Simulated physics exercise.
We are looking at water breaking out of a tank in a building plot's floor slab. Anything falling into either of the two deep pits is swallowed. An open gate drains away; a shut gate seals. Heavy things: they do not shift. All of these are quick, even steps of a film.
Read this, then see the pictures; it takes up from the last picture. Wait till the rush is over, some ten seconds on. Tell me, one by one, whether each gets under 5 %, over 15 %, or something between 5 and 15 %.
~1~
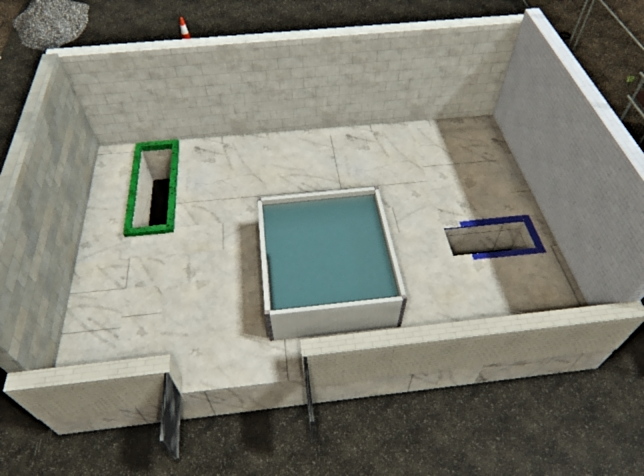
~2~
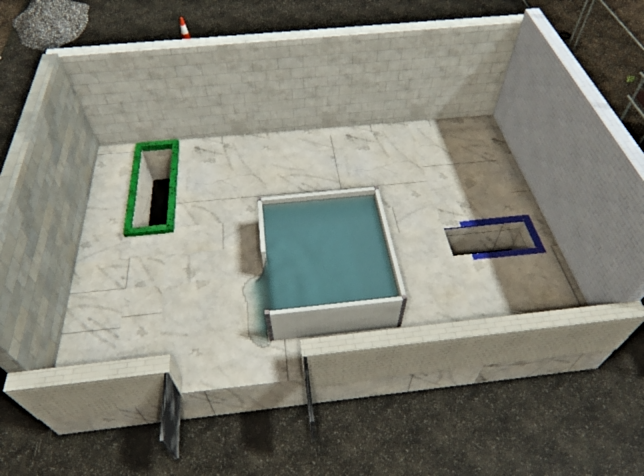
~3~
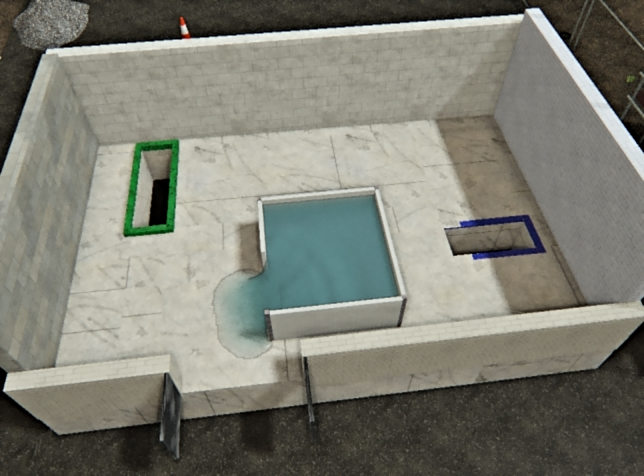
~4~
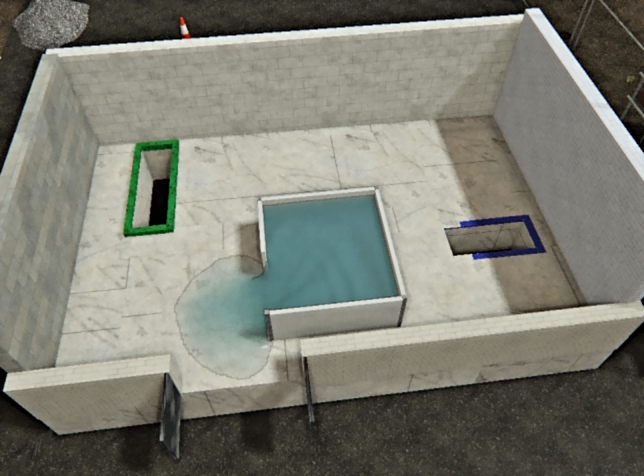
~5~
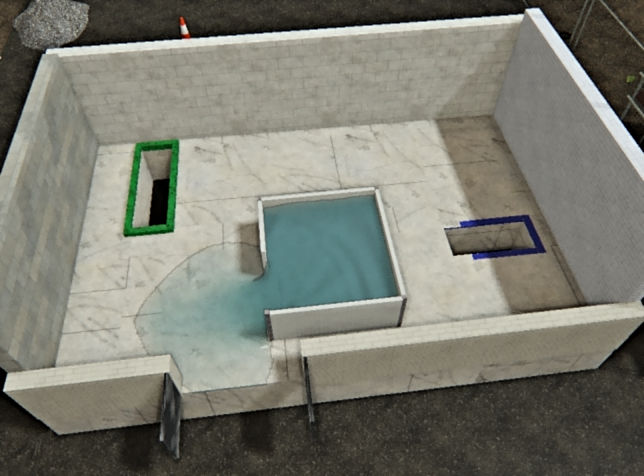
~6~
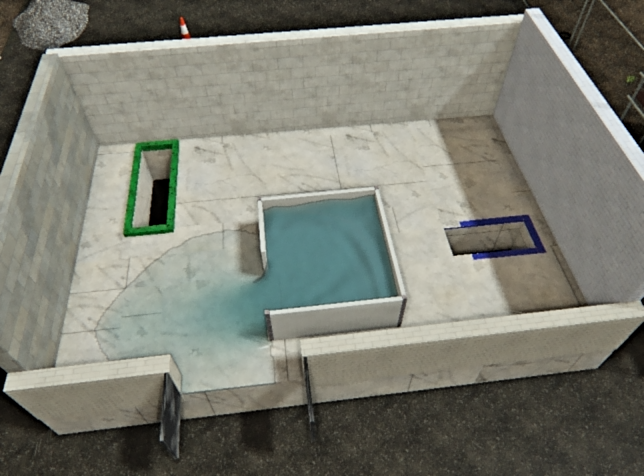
In the end gate: The top band. Blue pit: The bottom band. Green pit: The top band.
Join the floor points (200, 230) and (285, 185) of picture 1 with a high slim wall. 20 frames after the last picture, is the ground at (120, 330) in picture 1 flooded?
Submerged.
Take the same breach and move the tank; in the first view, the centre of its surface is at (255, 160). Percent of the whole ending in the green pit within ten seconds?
Result, green pit: 35 percent after ten seconds.
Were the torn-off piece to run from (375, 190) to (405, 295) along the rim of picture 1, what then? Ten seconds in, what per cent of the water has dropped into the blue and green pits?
Approximately, blue takes 65 % and green takes 0 %.
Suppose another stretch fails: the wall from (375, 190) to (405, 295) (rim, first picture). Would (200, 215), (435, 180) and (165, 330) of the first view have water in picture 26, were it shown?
So the first one is left untouched, the next drenched, and the last left untouched.
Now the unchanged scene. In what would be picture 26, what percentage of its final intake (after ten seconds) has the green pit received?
Near 10 per cent, give or take.
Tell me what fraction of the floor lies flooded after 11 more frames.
Roughly 25 %.
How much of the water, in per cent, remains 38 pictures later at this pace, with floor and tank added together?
My reckoning gives about 76 %.
A moment on, water covers 20 % of the floor; the gate 2 %, the blue pit 0 %, the green pit 0 %.
Next, water covers 25 % of the floor; the gate 6 %, the blue pit 0 %, the green pit 0 %.
Then, water covers 30 % of the floor; the gate 8 %, the blue pit 0 %, the green pit 2 %.
Later, water covers 50 % of the floor; the gate 12 %, the blue pit 0 %, the green pit 12 %.
In the end, water covers 60 % of the floor; the gate 18 %, the blue pit 0 %, the green pit 20 %.
